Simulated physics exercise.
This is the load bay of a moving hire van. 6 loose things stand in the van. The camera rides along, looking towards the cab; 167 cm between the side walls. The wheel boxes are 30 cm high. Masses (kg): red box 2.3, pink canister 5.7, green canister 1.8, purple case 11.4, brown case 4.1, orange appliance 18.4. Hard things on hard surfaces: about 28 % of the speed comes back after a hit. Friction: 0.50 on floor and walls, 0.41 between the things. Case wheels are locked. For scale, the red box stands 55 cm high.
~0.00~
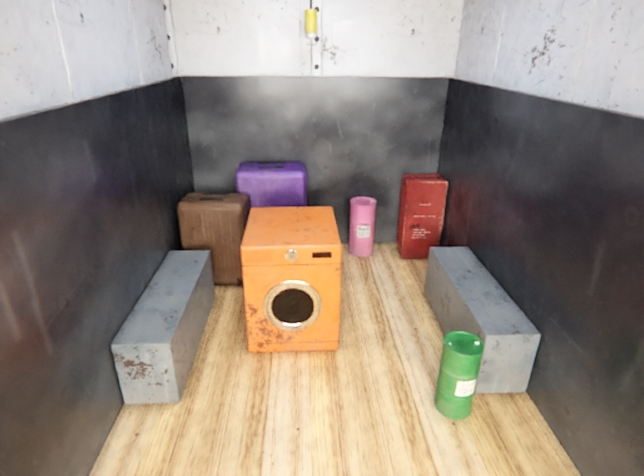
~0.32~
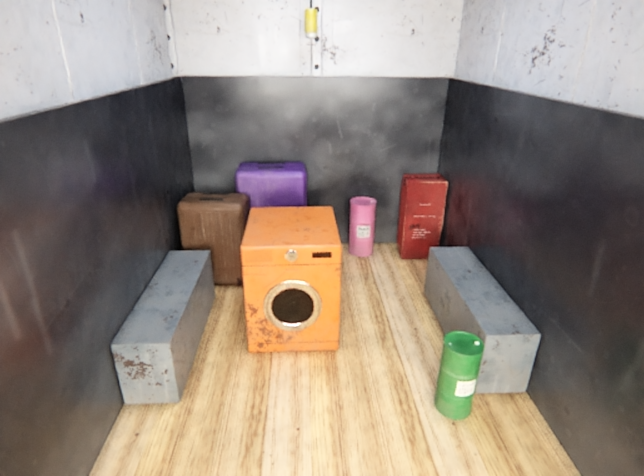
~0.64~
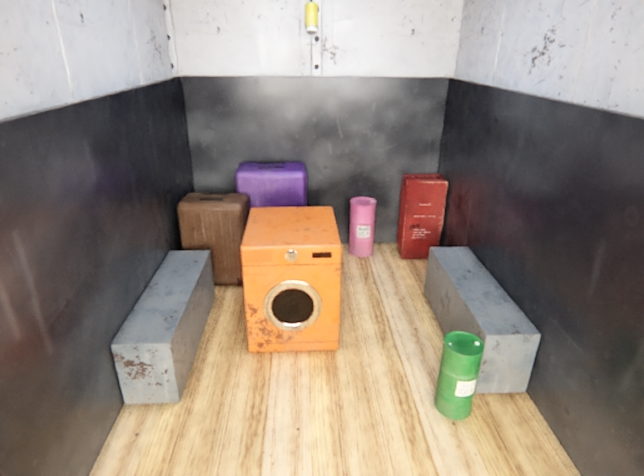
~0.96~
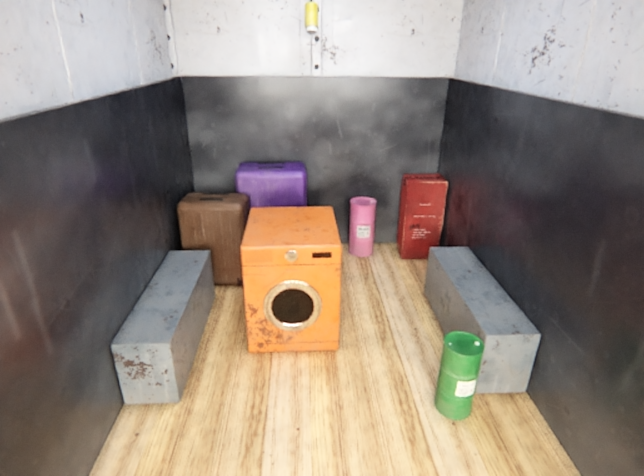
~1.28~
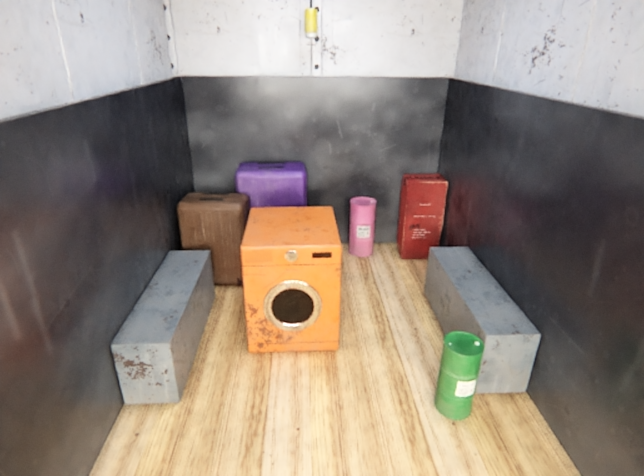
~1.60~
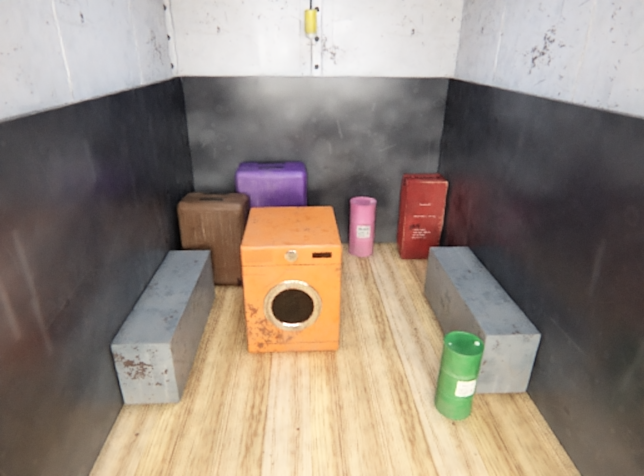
Orange front-loading appliance standing still on a wooden floor among brown and purple cases, pink and green canisters and a red box.
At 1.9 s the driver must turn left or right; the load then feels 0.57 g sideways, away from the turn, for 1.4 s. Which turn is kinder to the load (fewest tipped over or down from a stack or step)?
Fewer things are lost with the left turn.
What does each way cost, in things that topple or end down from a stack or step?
Turning left 1, turning right 3.
Turning left. At 2.70 s, force 0.57 g right; pink canister leaning 28° near (377, 224); green canister leaning 64°; brown case slid 12 cm.
After 3.10 s, force 0.46 g right; pink canister leaning 27° near (377, 224); green canister on its side; orange appliance slid 35 cm.
At rest (5.1 s), tipped over in the van, green canister; not toppled but over 15 cm from the start, purple case, brown case and orange appliance; the other 2 in place, give or take 15 cm. Seen from the same camera at the end, red box near (422, 217), pink canister near (377, 223).
Turning right instead, red box, pink canister and green canister tipped over or down from a stack or step, 3 of 6 in all.
